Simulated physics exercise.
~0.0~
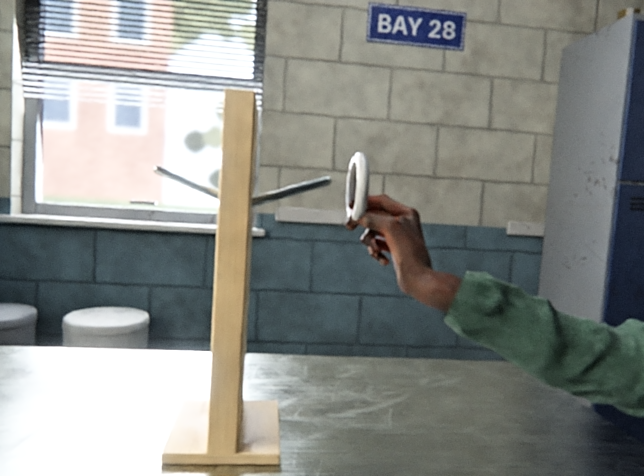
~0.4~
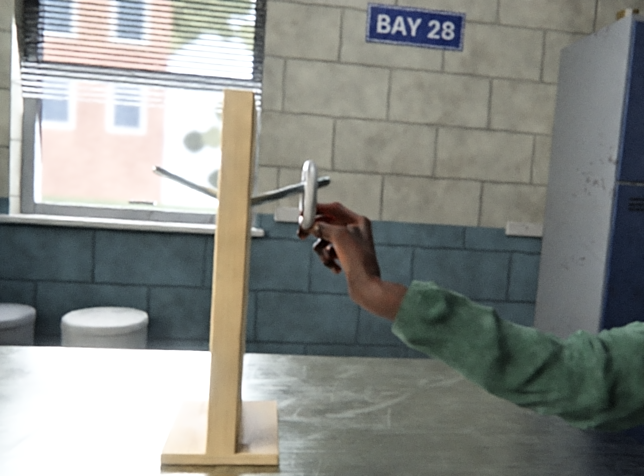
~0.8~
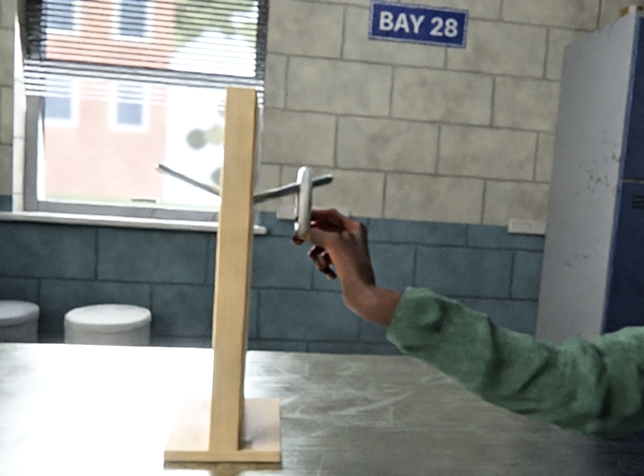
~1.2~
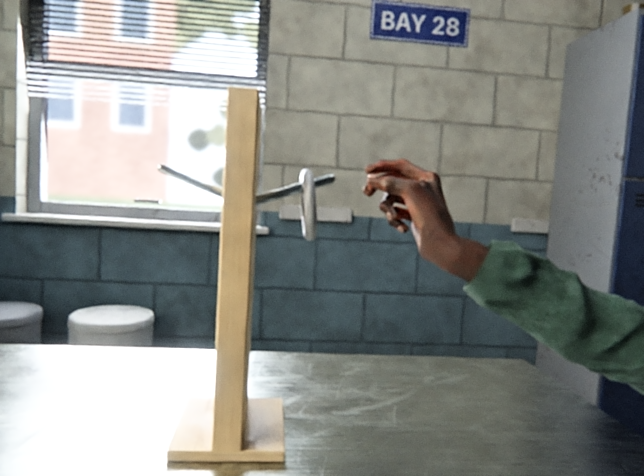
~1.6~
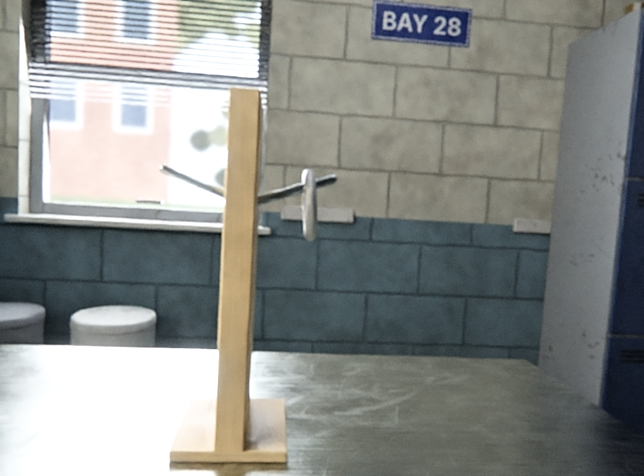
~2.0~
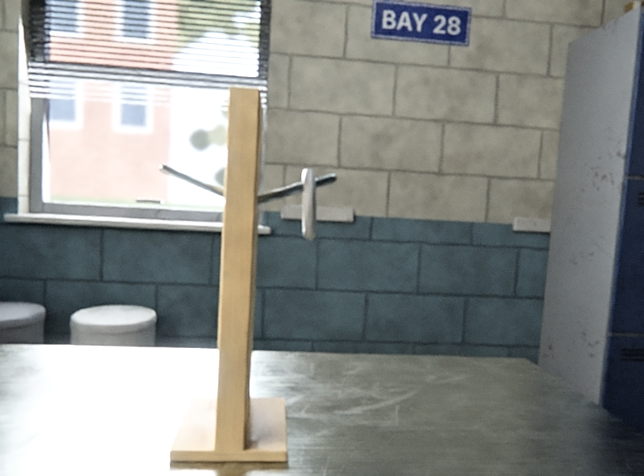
A hand hangs a white ring of tape on a stand's right peg and withdraws.
